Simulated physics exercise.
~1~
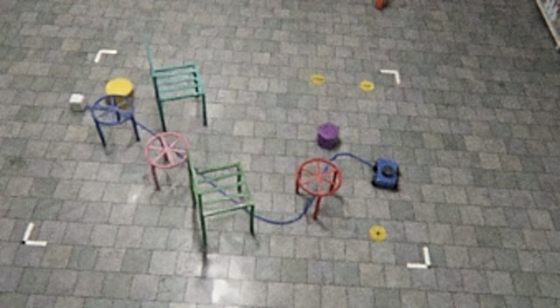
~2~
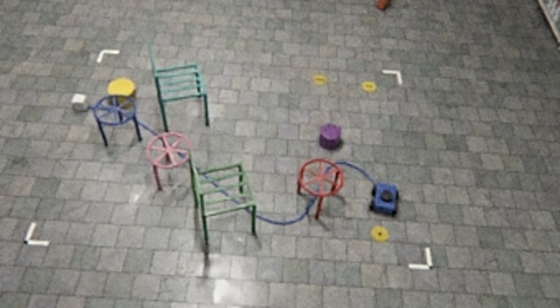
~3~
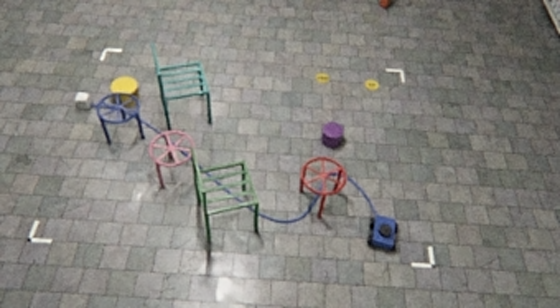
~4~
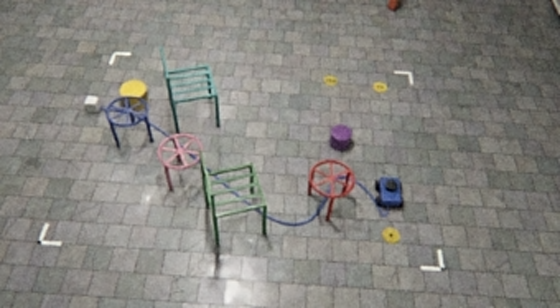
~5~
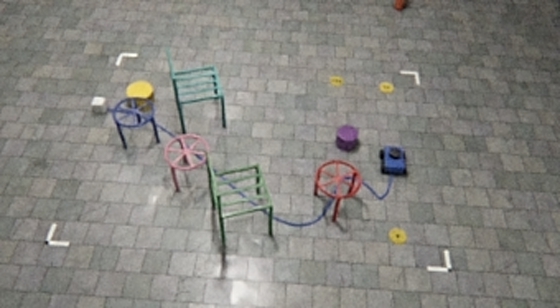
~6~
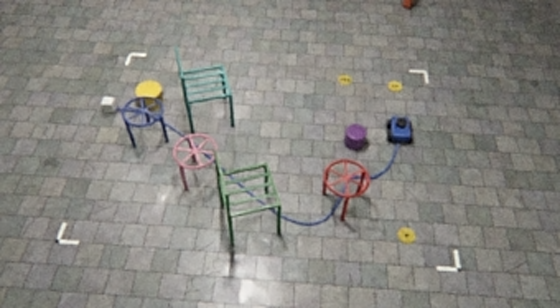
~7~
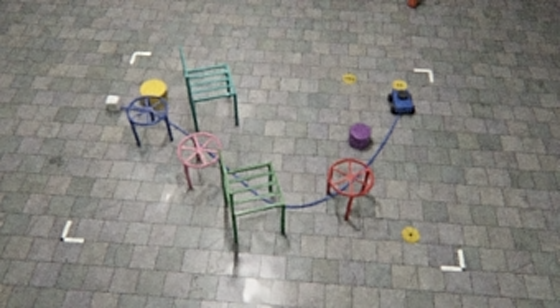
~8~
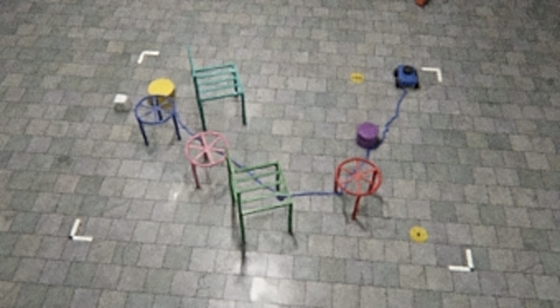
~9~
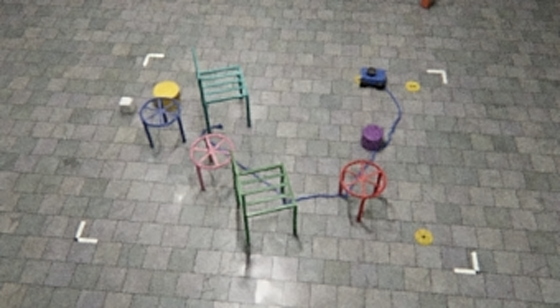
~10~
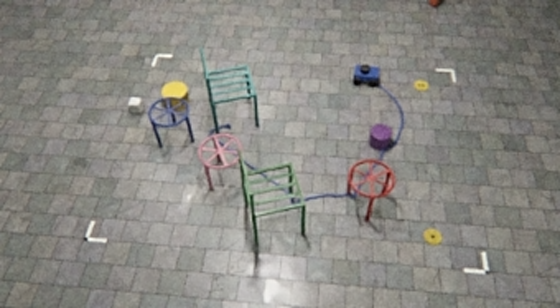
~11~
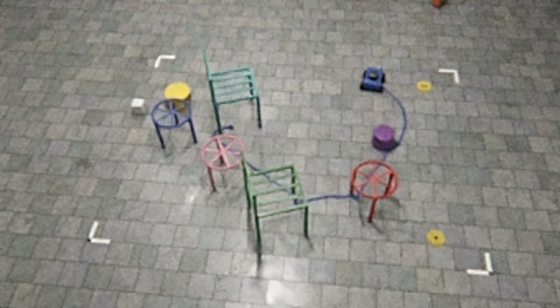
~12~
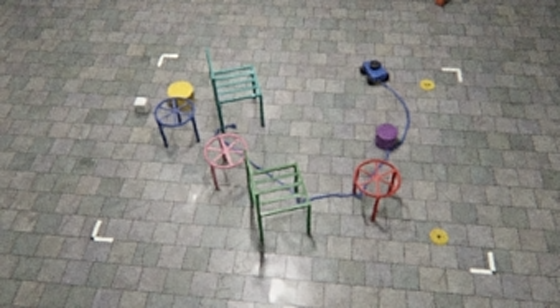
On a floor of grey paving seen from high above, white corner marks frame a small blue cart at the right, tethered by a long blue lead. The lead winds among a red stool, a green chair, a pink stool and a blue stool towards a small white block at the left, with a teal chair, yellow bin and purple tub nearby. The cart moves down a little, then drives up past the tub, drawing the lead along. The lead's far end comes away at the left. The cart turns left near the top, shifts slightly and ends there, the furniture still standing.
